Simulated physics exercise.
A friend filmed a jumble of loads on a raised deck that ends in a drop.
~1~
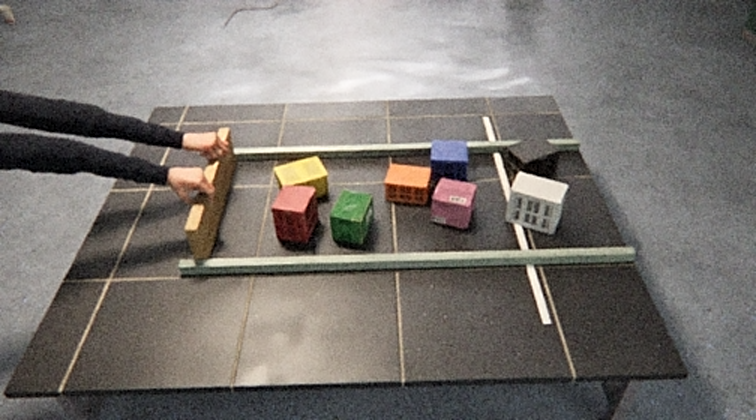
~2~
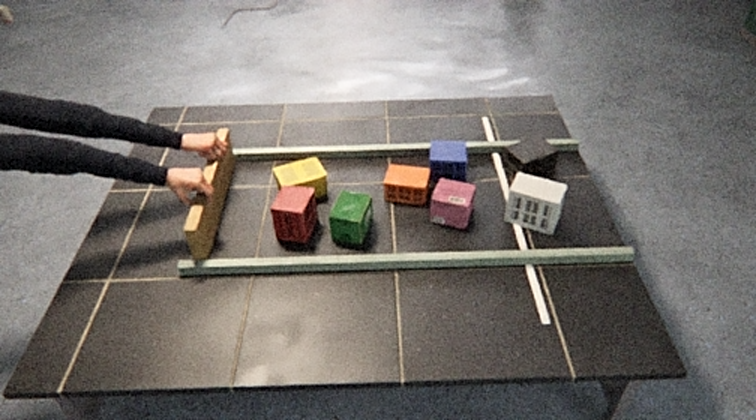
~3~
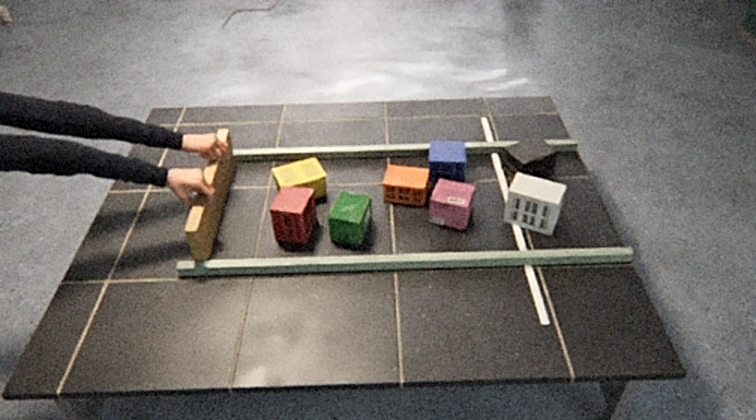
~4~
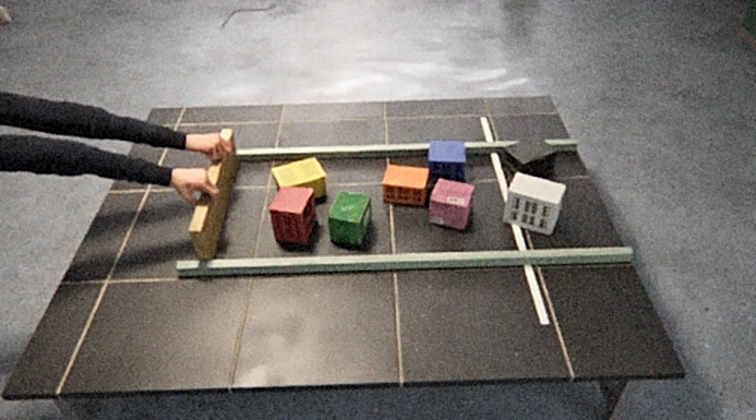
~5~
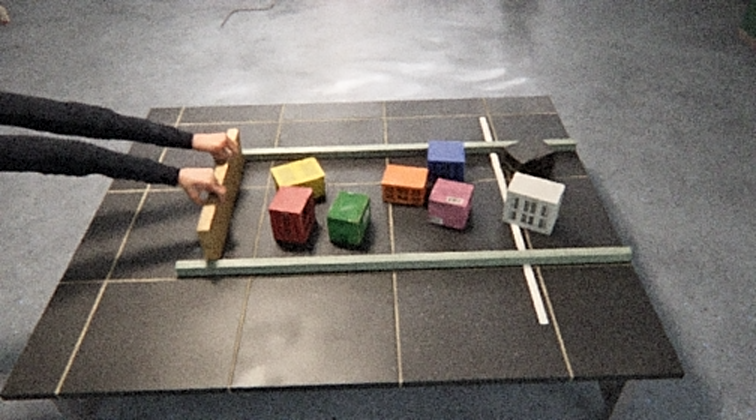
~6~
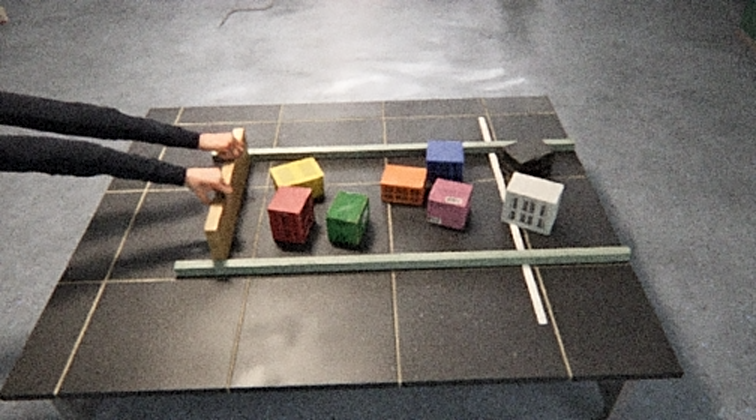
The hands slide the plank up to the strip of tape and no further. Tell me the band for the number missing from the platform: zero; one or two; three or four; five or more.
That band is one or two.
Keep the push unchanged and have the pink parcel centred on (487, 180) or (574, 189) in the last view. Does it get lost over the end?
Lab note - it goes down; then it goes down.
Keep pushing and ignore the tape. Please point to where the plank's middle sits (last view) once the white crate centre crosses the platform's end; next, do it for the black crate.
Middle: Roughly (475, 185); roughly (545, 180).
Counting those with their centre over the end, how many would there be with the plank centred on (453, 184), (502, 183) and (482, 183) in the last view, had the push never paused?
0; 1; 1.
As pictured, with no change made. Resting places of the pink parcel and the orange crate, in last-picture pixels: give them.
(592, 198), and the other (570, 180).
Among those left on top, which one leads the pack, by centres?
It's the pink parcel.
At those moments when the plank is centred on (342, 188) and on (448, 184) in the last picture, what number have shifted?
Note: First position 4; second position 8.
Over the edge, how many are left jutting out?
The number overhanging is 1.
Soon after, none off yet; black crate at rest near (526, 159); white crate at rest near (532, 204); blue crate at rest near (444, 161).
After that, none off yet; black crate at rest near (526, 159); white crate displaced a little near (547, 202); blue crate at rest near (446, 159).
In the end, the number that fall off is one or two; gone, white crate.
